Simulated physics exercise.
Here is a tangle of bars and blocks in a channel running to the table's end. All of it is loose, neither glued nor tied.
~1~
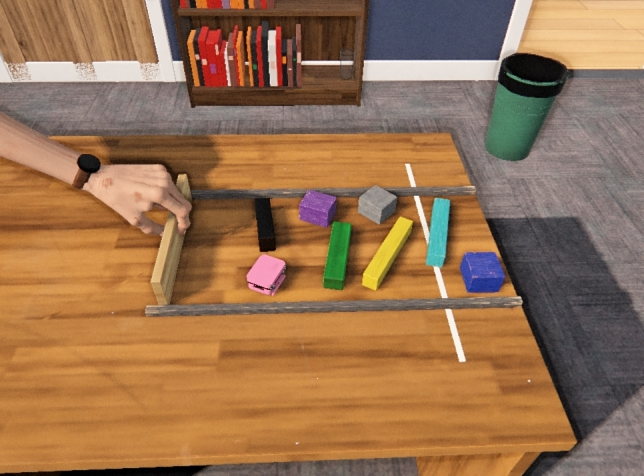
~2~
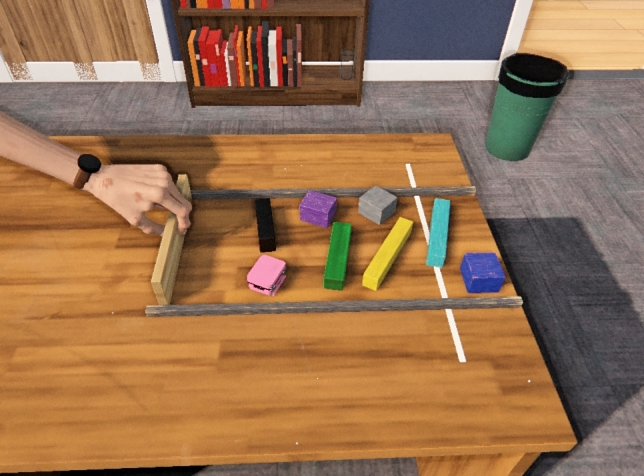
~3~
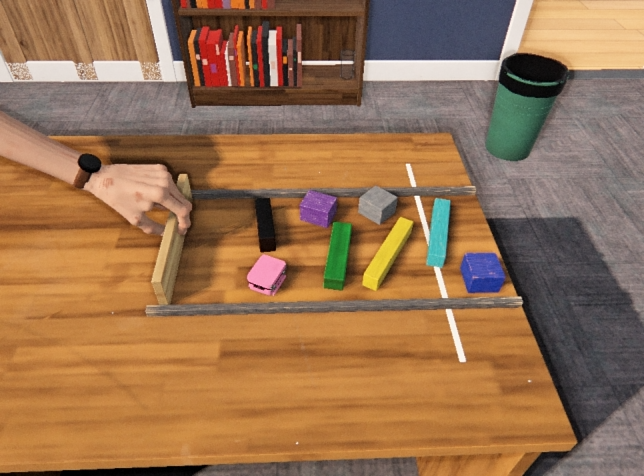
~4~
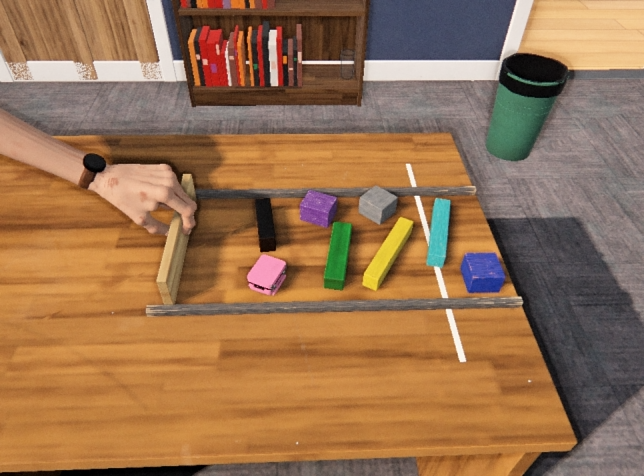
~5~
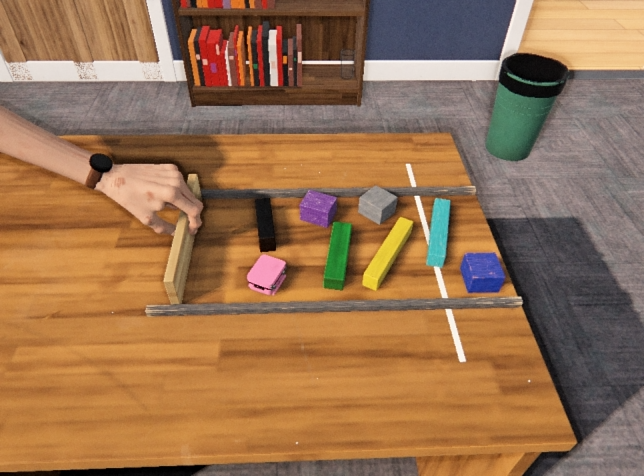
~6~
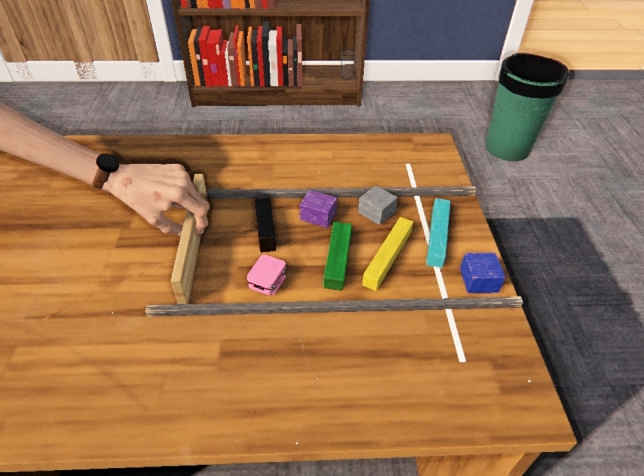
A wooden table in a carpeted room is seen from above at an angle, with a bookshelf behind and a green bin at the upper right. Between two grey rails lie black, green, yellow and turquoise bars among pink, purple, grey and blue blocks, a white line crossing near the right. A hand holding an upright board at left stays almost still, then slides it slightly rightward, touching nothing, while the view stays fixed.
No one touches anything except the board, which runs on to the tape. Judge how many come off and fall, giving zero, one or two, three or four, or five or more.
The count of pieces that drop is one or two, then.
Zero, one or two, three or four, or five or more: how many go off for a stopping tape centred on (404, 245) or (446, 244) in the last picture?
Counts, in turn - none at all; three to four.
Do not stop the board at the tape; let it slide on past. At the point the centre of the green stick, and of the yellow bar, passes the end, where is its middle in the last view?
Its middle is about (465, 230) and about (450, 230).
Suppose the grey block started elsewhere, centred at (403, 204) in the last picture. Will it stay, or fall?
I reckon the grey block stays in place.
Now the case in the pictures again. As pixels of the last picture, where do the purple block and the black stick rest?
Going in order: First (452, 204), then (435, 222).
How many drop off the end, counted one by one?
2 in total.
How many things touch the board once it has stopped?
It's touching 2 at the end.
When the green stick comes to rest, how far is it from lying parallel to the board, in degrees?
I'd put it at about 0°.
Soon after, none off yet; blue block at rest near (482, 273); turquoise bar at rest near (439, 231); yellow bar at rest near (389, 252).
Then, none off yet; blue block at rest near (482, 273); turquoise bar at rest near (439, 231); yellow bar moved a little near (413, 252).
At rest, the number that fall off is one or two; fallen, turquoise bar and blue block.
